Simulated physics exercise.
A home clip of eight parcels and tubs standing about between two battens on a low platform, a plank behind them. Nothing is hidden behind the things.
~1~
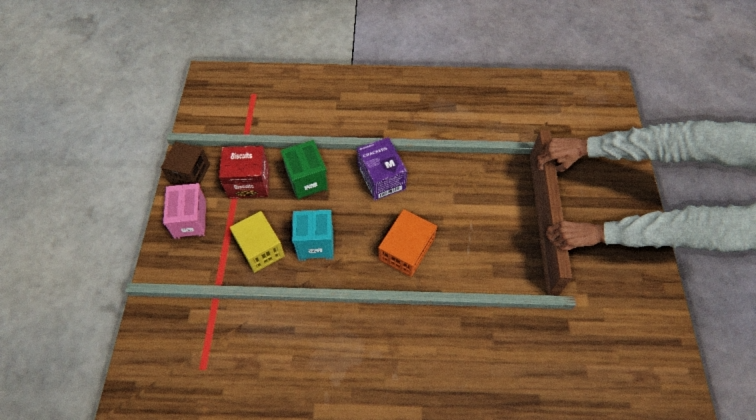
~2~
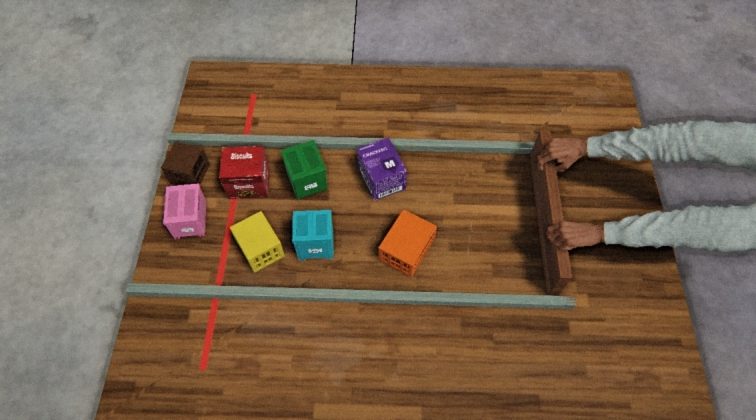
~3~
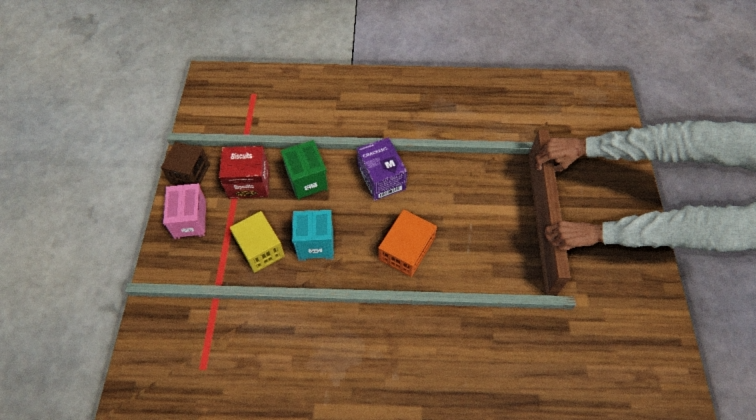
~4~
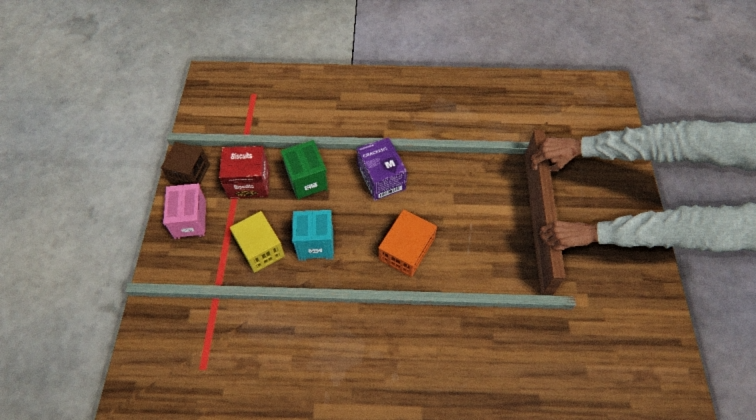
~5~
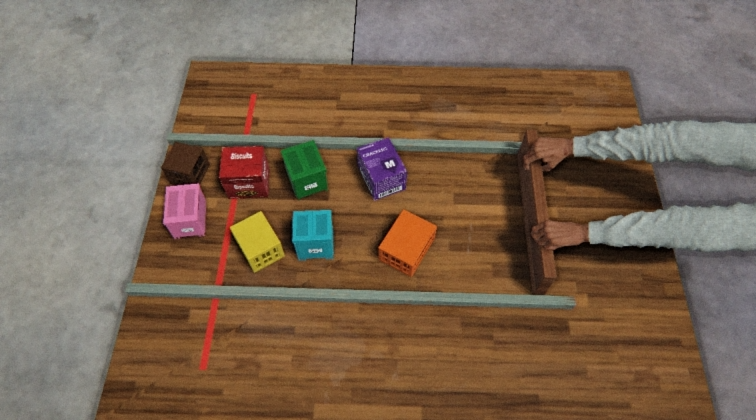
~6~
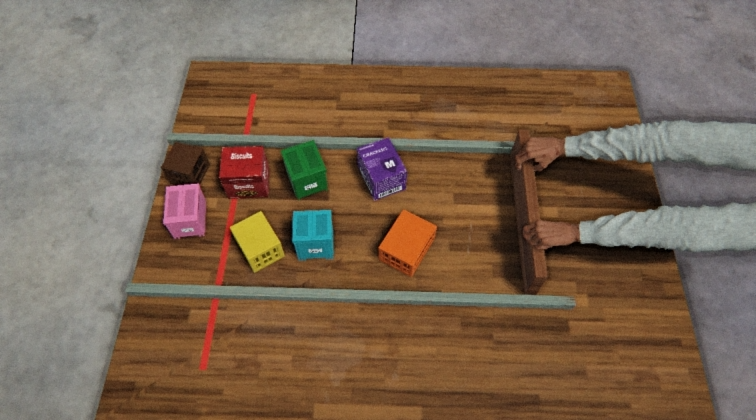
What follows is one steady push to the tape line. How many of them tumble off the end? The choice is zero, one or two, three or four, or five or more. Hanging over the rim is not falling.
In the end the number that fall off is three or four.
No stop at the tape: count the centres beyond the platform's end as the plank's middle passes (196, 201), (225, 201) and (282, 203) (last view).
In that order 6, 4 and 0.
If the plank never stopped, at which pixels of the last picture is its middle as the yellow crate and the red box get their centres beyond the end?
Near (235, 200) and (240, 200).
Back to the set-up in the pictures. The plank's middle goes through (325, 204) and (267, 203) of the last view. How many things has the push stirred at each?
First 6, then 8.
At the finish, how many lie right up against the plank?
2 of them.
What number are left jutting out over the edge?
Overhanging: 0.
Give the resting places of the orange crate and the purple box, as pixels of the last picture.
Near (203, 245) and (220, 159).
Soon after, none off yet; brown crate at rest near (186, 166); pink tote at rest near (186, 211); red box at rest near (245, 173).
At rest, the number that fall off is three or four; fallen, yellow crate, red box, pink tote and brown crate.
